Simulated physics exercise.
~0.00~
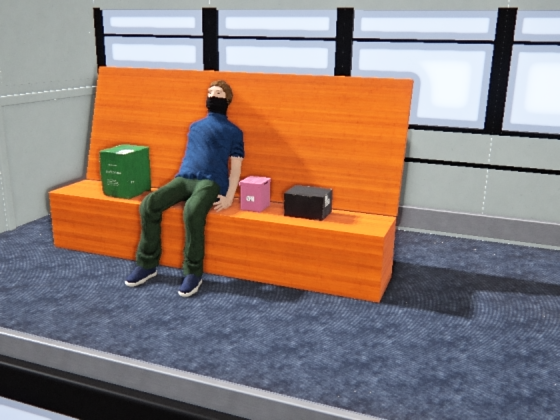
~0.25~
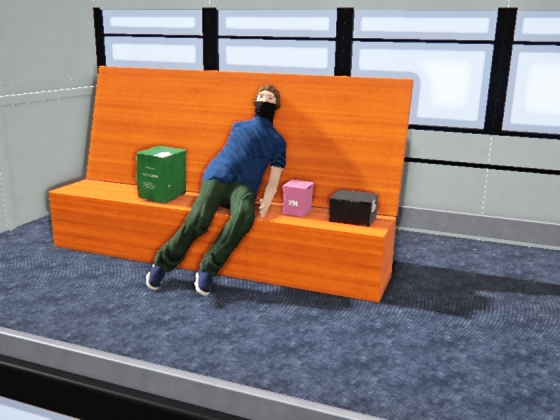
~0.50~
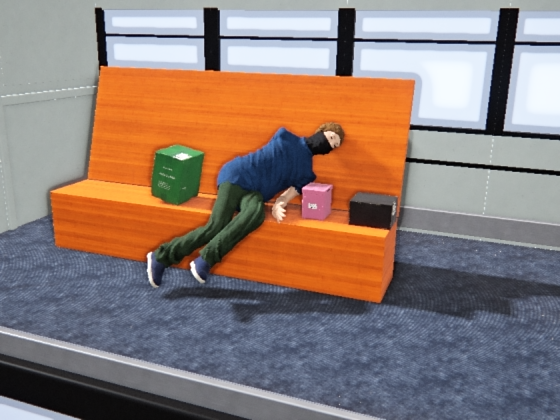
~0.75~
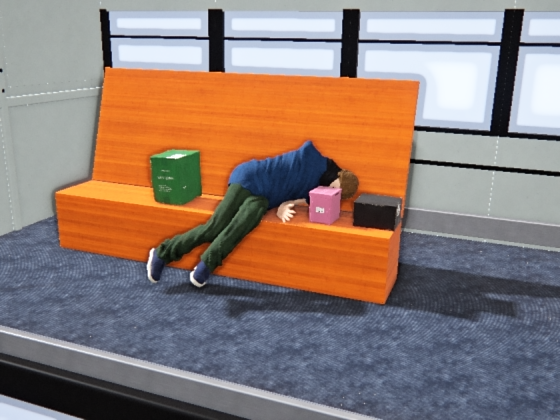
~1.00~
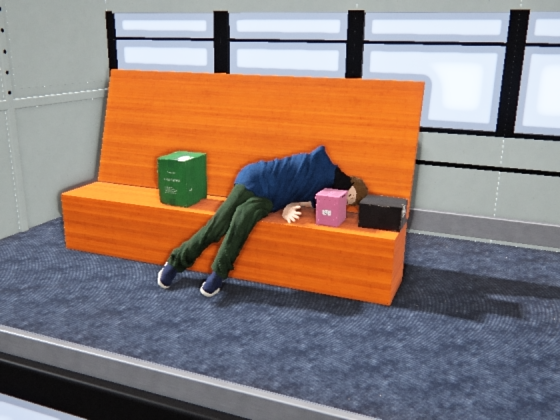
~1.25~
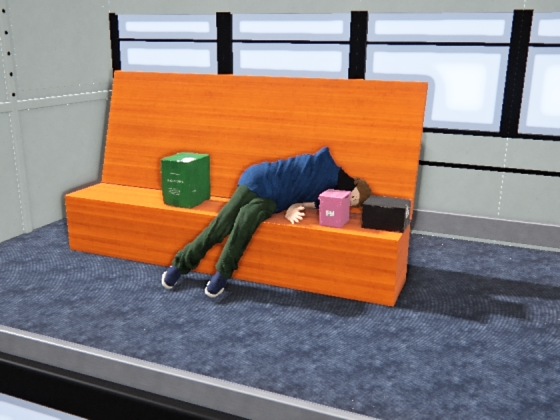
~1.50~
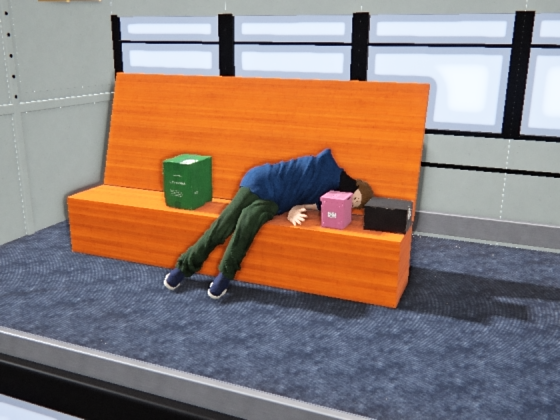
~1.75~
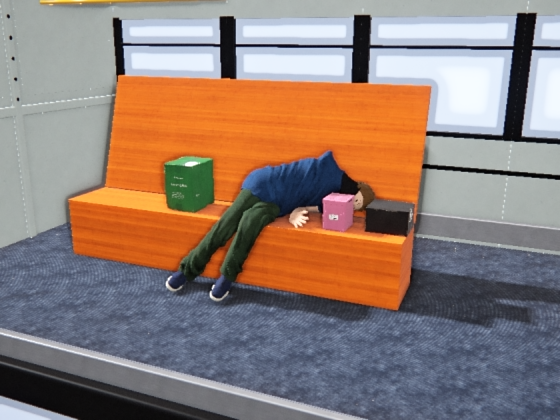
A masked sleeper in a blue shirt slid right along an orange bench as the green, pink and black boxes shifted the same way, then slumped sideways until his head dropped behind the pink box, and everything settled, still on the seat.
